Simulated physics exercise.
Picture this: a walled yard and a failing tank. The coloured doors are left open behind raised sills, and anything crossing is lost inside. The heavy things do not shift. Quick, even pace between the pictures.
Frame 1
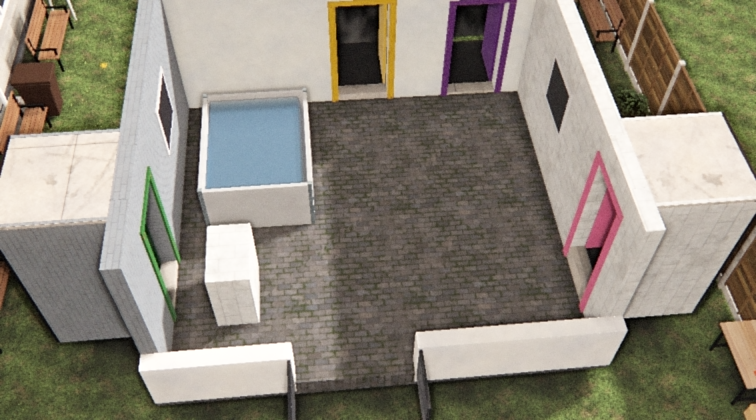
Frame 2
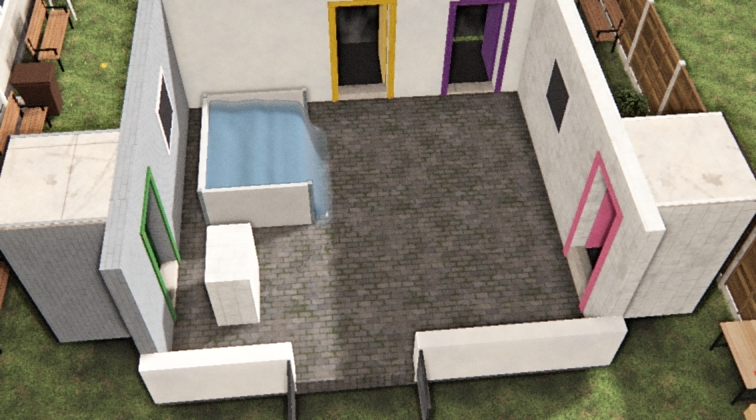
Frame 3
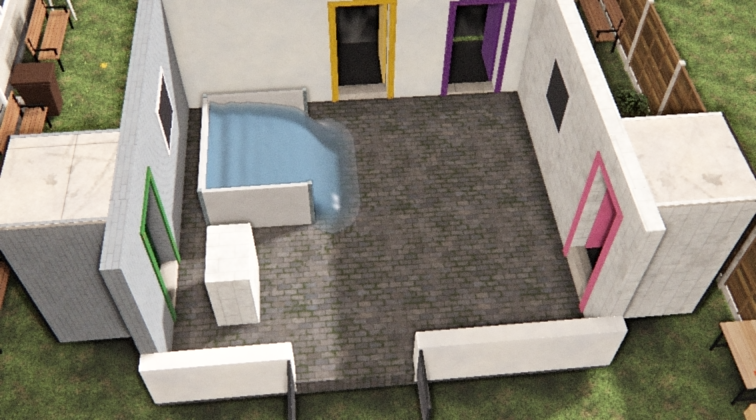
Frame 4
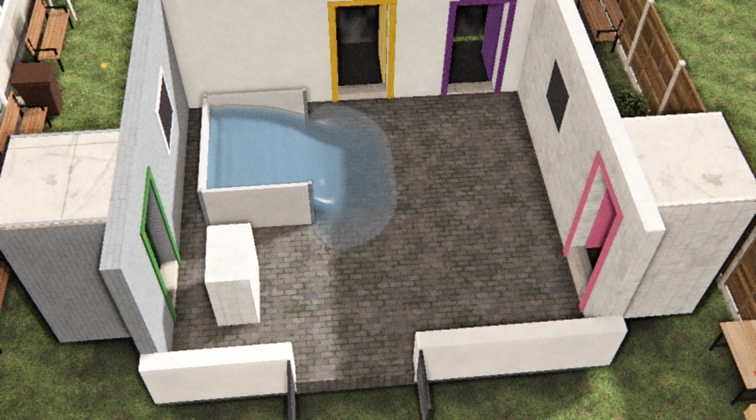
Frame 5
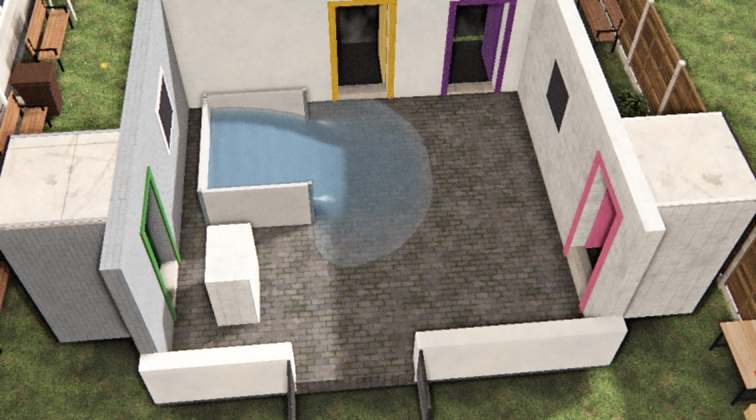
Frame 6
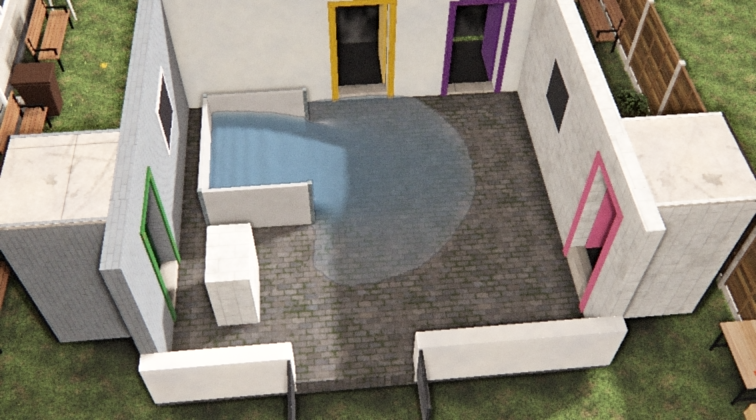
A walled, brick-paved yard with grass and benches outside is seen from high above its low front wall. A white tank of blue water stands at the back left near a white block, with a green-framed doorway on the left, yellow and purple at the back, and pink on the right. The tank's right side opens and water pours out, fanning rightward across the paving, while the camera stays still.
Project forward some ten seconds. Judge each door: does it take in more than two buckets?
Outcome: The green door is going to allow two buckets or less. The pink door is going to allow two buckets or less. The purple door is going to allow over two buckets. The yellow door is going to allow two buckets or less.
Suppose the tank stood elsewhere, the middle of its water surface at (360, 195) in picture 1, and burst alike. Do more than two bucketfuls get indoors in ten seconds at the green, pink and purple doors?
My take: Green stays within the limit; pink overshoots; purple overshoots.
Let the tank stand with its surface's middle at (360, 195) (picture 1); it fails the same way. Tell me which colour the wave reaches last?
The green one.
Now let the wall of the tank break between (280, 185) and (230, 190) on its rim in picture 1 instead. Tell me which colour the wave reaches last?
The answer is the purple door.
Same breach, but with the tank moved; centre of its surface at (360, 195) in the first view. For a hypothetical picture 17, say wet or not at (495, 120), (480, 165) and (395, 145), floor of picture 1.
Hit, hit, spared.
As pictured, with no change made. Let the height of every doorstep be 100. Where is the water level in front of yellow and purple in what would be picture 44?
Near 50 and 160 in a hundred.
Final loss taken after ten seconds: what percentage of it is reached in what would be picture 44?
Roughly 65 %.
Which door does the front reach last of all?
My answer: The green-painted one.
A moment on, water covers 55 % of the floor; the green door not reached, the pink door not reached, the purple door wet at the sill, nothing in, the yellow door under two buckets in.
Next, water covers 60 % of the floor; the green door not reached, the pink door wet at the sill, nothing in, the purple door over two buckets in, the yellow door under two buckets in.
Then, water covers 60 % of the floor; the green door not reached, the pink door wet at the sill, nothing in, the purple door far over two buckets in, the yellow door under two buckets in.
Later, water covers 90 % of the floor; the green door wet at the sill, nothing in, the pink door wet at the sill, nothing in, the purple door far over two buckets in, the yellow door under two buckets in.
In the end, water covers 95 % of the floor; the green door wet at the sill, nothing in, the pink door wet at the sill, nothing in, the purple door far over two buckets in, the yellow door under two buckets in.
